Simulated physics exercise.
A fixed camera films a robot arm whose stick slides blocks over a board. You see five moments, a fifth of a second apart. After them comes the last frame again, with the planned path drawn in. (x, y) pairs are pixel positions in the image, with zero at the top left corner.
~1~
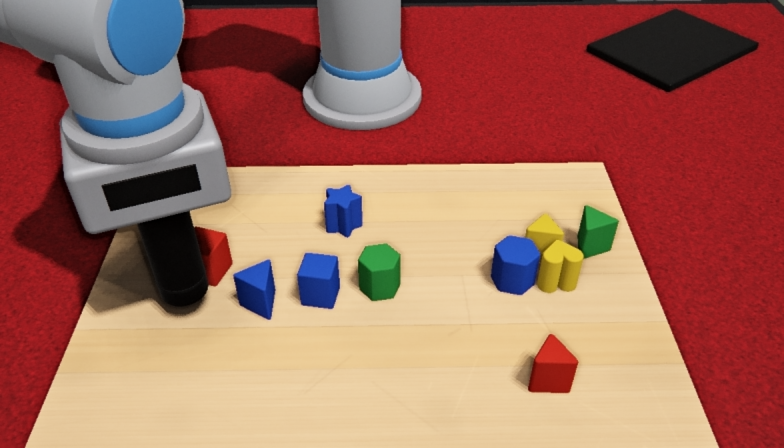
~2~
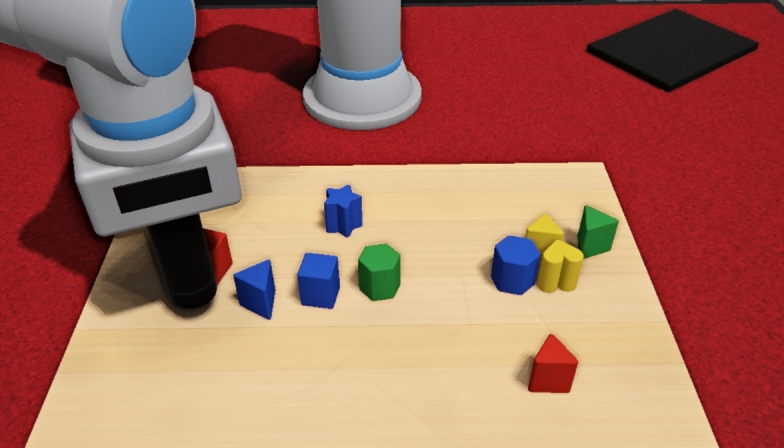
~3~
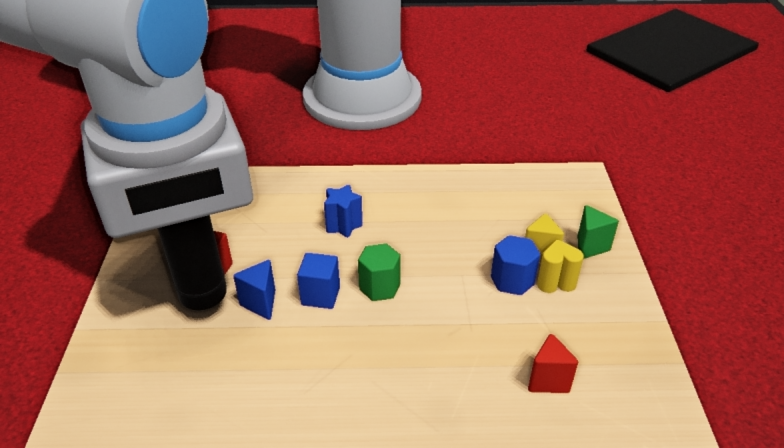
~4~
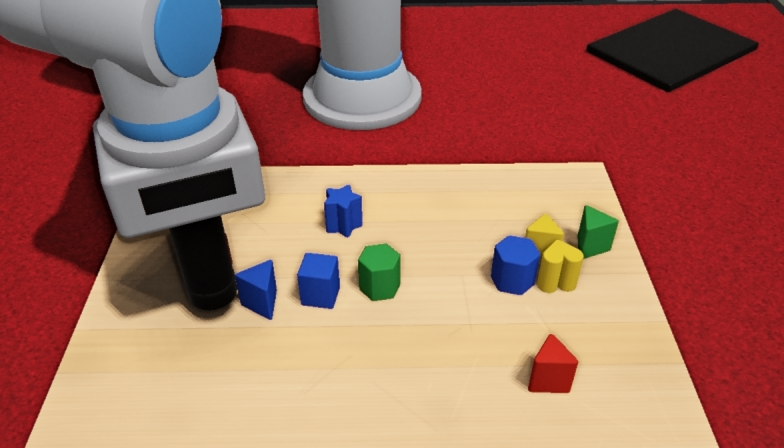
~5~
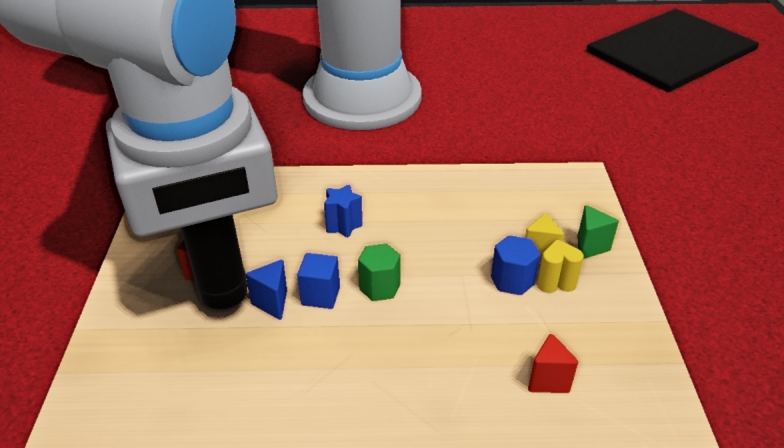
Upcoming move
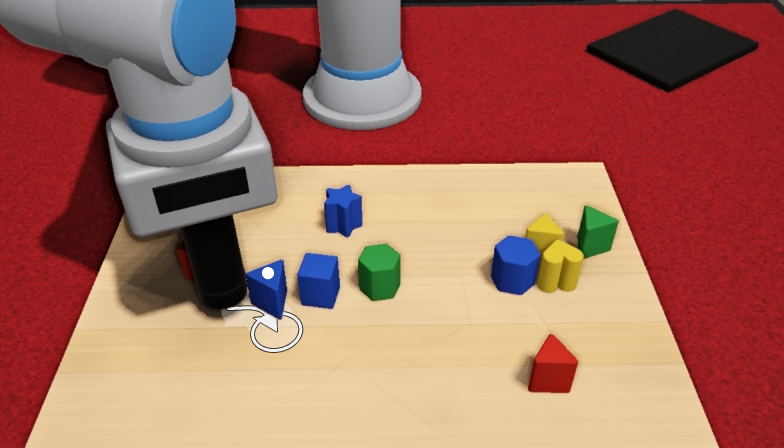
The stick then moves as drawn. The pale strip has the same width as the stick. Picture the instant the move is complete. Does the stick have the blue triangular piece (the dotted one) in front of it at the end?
I'd say no.
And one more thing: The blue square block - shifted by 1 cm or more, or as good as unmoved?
Put simply, it goes somewhere else.
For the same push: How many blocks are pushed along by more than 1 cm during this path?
I'd say two blocks get moved.
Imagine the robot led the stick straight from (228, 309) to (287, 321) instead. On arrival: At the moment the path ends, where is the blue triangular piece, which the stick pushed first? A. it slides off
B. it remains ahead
Letter B.
Path on the board, from (228, 309) via (251, 308) and (268, 316), ending at (277, 331); the dot is on the blue triangular piece.
What follows on the original path. Halfway along, stick (259, 295); blue triangular piece (303, 274); blue square block (333, 264).
At the end, stick (274, 316); red square block in place; blue triangular piece (315, 284), turned 45° anticlockwise; blue square block (341, 266), turned 35° anticlockwise.
